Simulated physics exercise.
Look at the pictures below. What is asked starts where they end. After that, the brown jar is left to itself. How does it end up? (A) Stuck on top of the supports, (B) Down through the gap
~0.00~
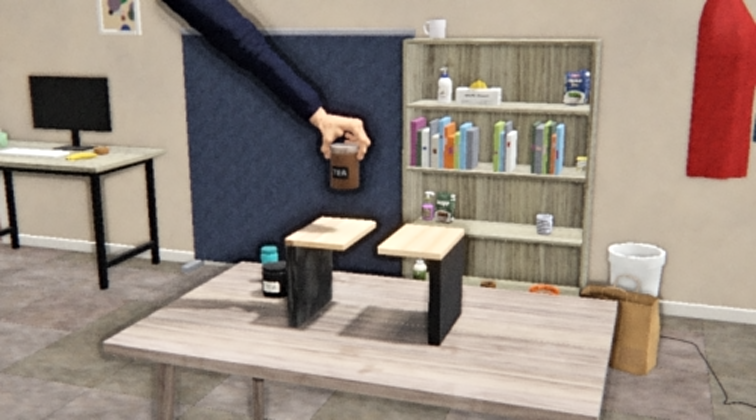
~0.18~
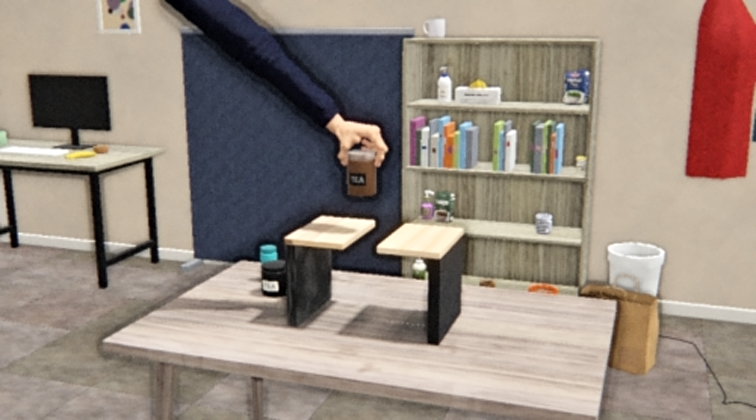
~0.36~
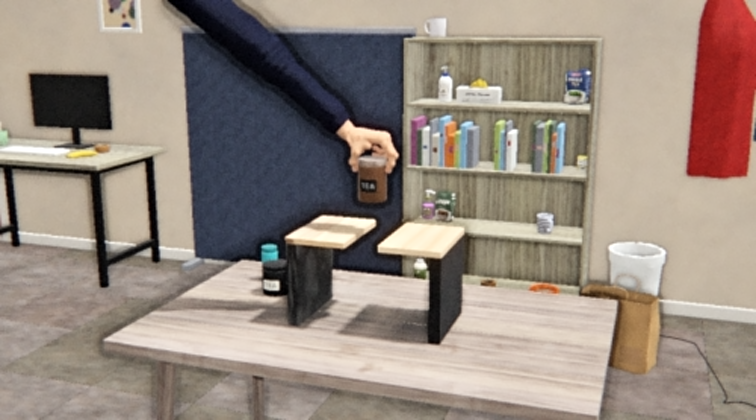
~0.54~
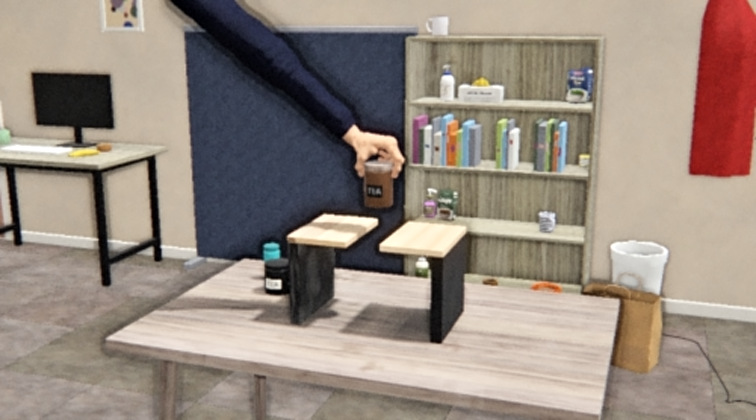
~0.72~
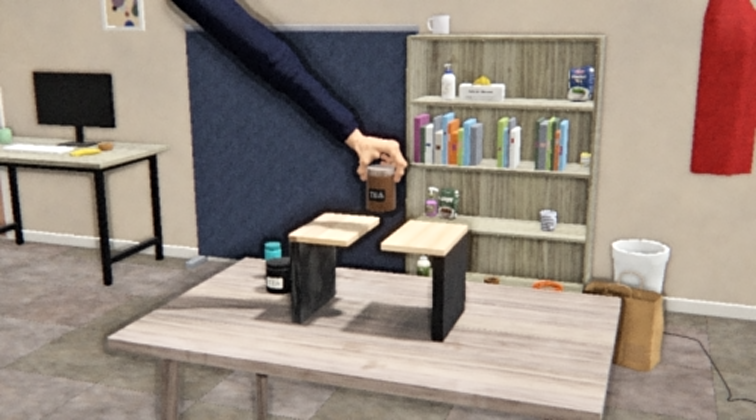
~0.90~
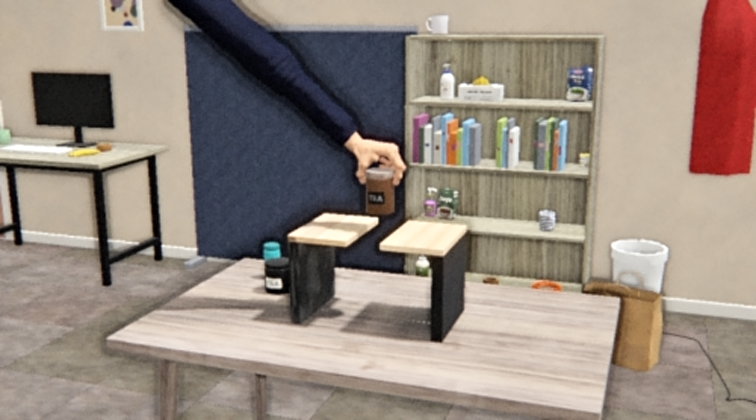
Answer: B.
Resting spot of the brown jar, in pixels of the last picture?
The object ends up somewhere near (380, 298).
Around 1.20 s, brown jar displaced well along near (380, 264).
Around 1.30 s, brown jar displaced well along near (380, 289).
Around 1.50 s, brown jar displaced well along near (380, 298).
Finally (3.5 s), moved from the start, brown jar; the other 2 still in place. Final places as the last picture's camera would see them, brown jar near (380, 298). The jar drops through.
